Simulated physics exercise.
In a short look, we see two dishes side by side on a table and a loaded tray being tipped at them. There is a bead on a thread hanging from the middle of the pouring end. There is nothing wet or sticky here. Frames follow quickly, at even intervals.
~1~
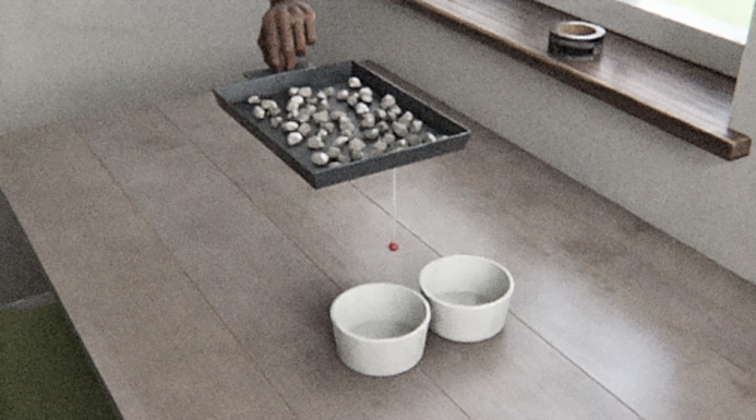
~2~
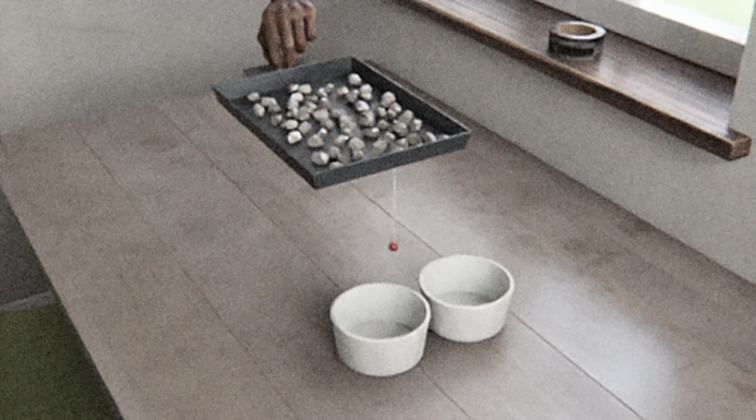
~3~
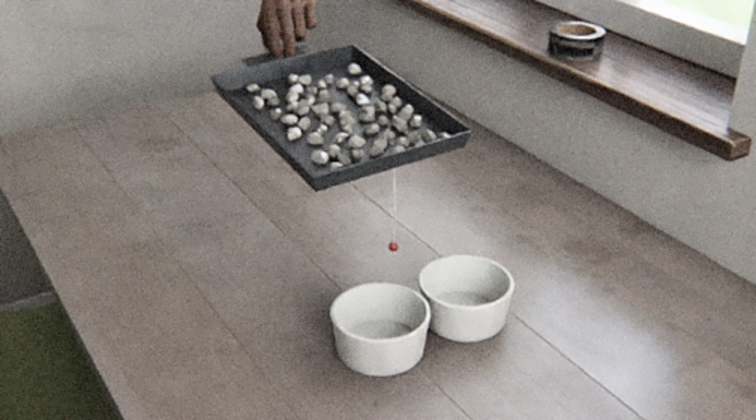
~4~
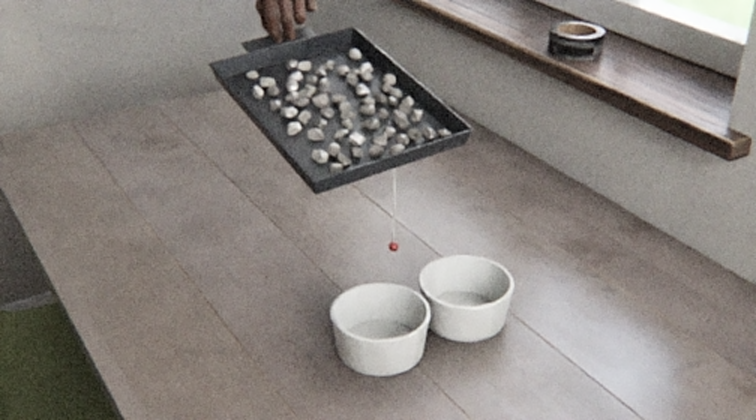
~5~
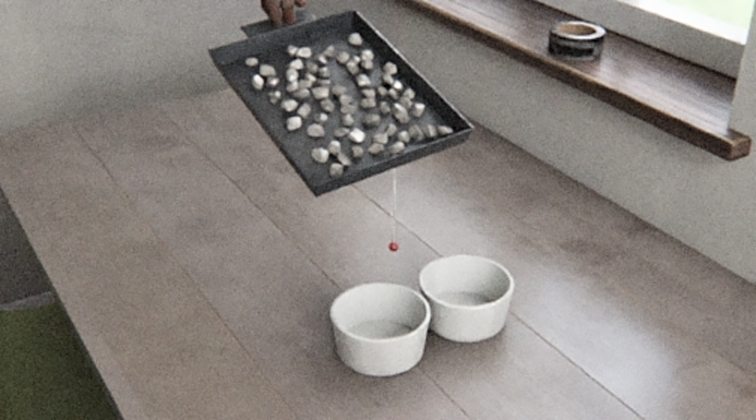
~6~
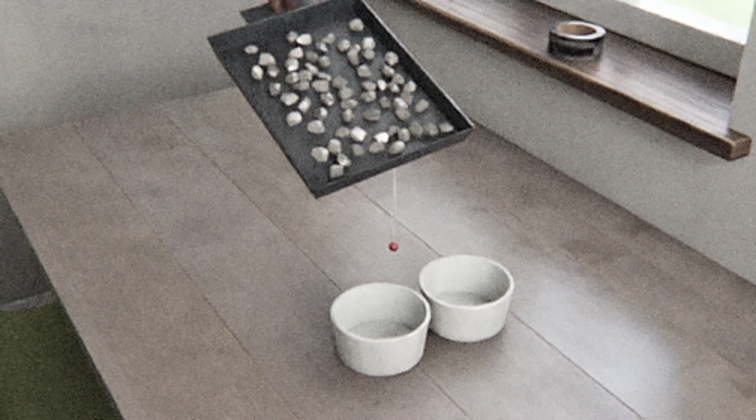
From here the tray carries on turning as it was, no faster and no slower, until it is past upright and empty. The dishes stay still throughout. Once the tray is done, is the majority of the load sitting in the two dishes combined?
No, only a minority is there.
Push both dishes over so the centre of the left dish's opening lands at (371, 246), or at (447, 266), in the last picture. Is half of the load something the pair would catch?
Short of half and then Short of half.
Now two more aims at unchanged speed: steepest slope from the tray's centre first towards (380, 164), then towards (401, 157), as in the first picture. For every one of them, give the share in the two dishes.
I'd put it at some 80 % and then some 50 %.
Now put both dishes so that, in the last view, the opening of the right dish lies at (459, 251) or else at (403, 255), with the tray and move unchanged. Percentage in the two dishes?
Close to 50 in a hundred, then close to 60 in a hundred.
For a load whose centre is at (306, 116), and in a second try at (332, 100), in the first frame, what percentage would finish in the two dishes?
Try 1: 30 %; try 2: 30 %.
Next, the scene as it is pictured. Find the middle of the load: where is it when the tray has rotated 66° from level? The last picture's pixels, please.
Roughly at (357, 147).
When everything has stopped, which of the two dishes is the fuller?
That would be the leftward one.
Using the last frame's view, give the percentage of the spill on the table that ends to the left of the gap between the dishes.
100 per cent, roughly.
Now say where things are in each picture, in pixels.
In the first frame, corners of the pouring end (315, 170) and (465, 131), level; middle of the load (344, 122), bits of gravel; left dish (406, 351); right dish (493, 318); bead on its thread (393, 247).
In the second frame, corners of the pouring end (315, 171) and (465, 131), level; middle of the load (344, 120).
In the third frame, corners of the pouring end (316, 173) and (465, 129), tipped barely, lowest at the left corner; middle of the load (345, 114).
In the fourth frame, corners of the pouring end (316, 177) and (466, 128), tipped a little, lowest at the left corner; middle of the load (345, 107).
In the fifth frame, corners of the pouring end (316, 181) and (467, 127), tipped clearly, lowest at the left corner; middle of the load (345, 99).
In the sixth frame, corners of the pouring end (316, 185) and (468, 126), tipped clearly, lowest at the left corner; middle of the load (345, 92), just a few on the move; left dish (406, 351); right dish (493, 318).
Just after the last frame, tray tipped steeply; every one on the tray.
A moment on, tray tipped past a quarter turn; roughly a quarter on the tray; about a tenth in the left dish; roughly a quarter outside both; roughly a quarter in the air.
Further on, tray tipped past a quarter turn; roughly a quarter in the left dish; just a few in the right dish; roughly two thirds outside both.
When it is over, tray tipped past a quarter turn; roughly a quarter in the left dish; just a few in the right dish; roughly two thirds outside both.
